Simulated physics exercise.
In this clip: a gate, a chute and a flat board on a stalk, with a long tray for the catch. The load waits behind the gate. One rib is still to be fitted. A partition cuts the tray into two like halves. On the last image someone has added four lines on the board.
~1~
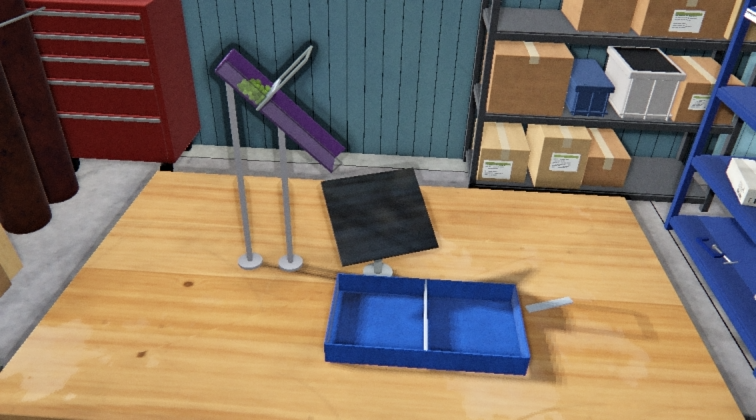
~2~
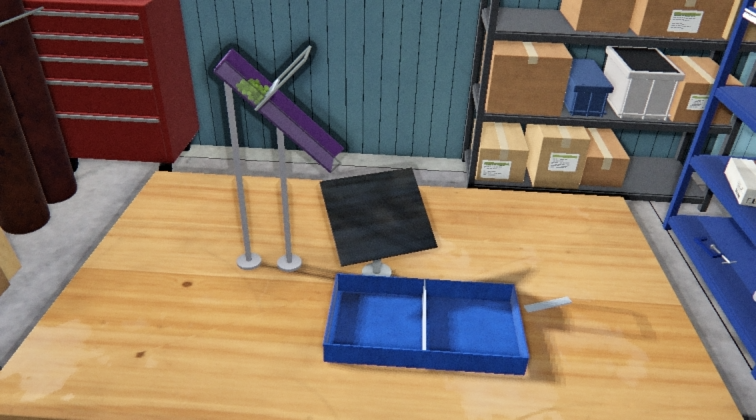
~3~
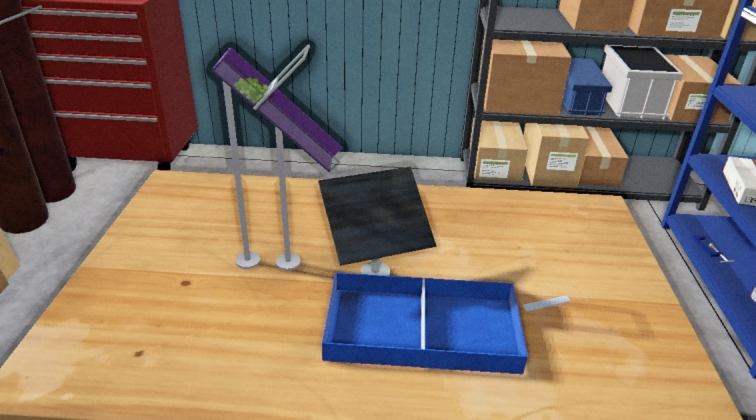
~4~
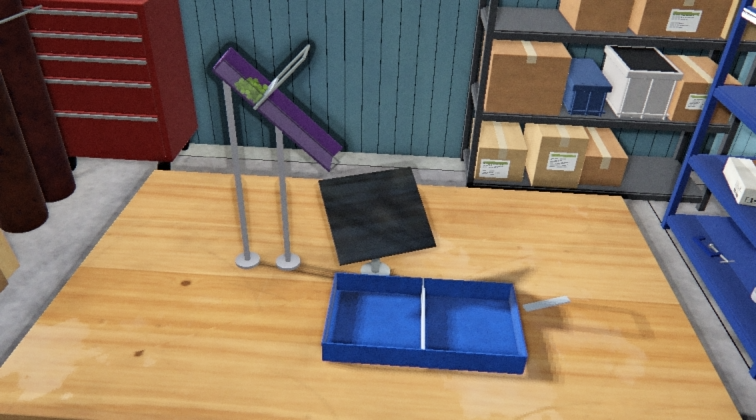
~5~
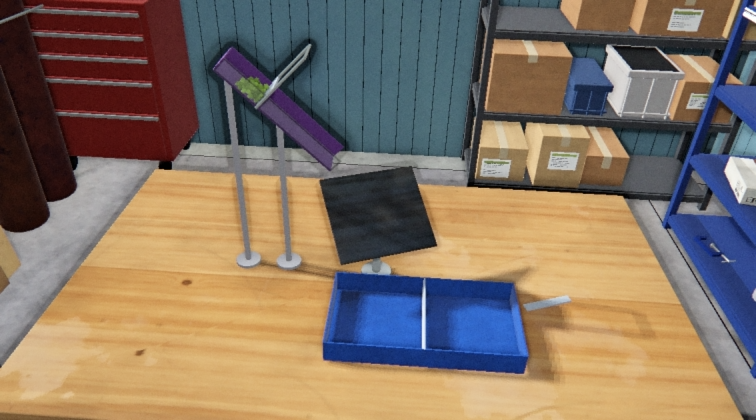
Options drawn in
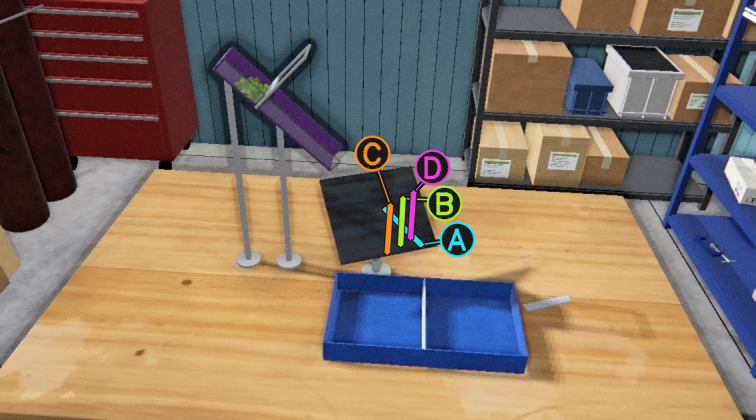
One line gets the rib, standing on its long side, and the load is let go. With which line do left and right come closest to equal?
Choose A.
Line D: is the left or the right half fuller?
Left.
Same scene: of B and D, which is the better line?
That would be D.
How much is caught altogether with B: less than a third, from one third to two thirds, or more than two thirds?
Line B gives more than two thirds.
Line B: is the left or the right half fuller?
The left half.
On the marked copy, line A from (385, 209) to (421, 244); line B from (403, 198) to (400, 244); line C from (390, 205) to (387, 252); line D from (413, 192) to (410, 237).
For line A, of what is caught, about a third in the left half, about two thirds in the right.
For line B, of what is caught, nearly all in the left half, a stray few in the right.
For line C, of what is caught, most in the left half, a small part in the right.
For line D, of what is caught, most in the left half, about a quarter in the right.
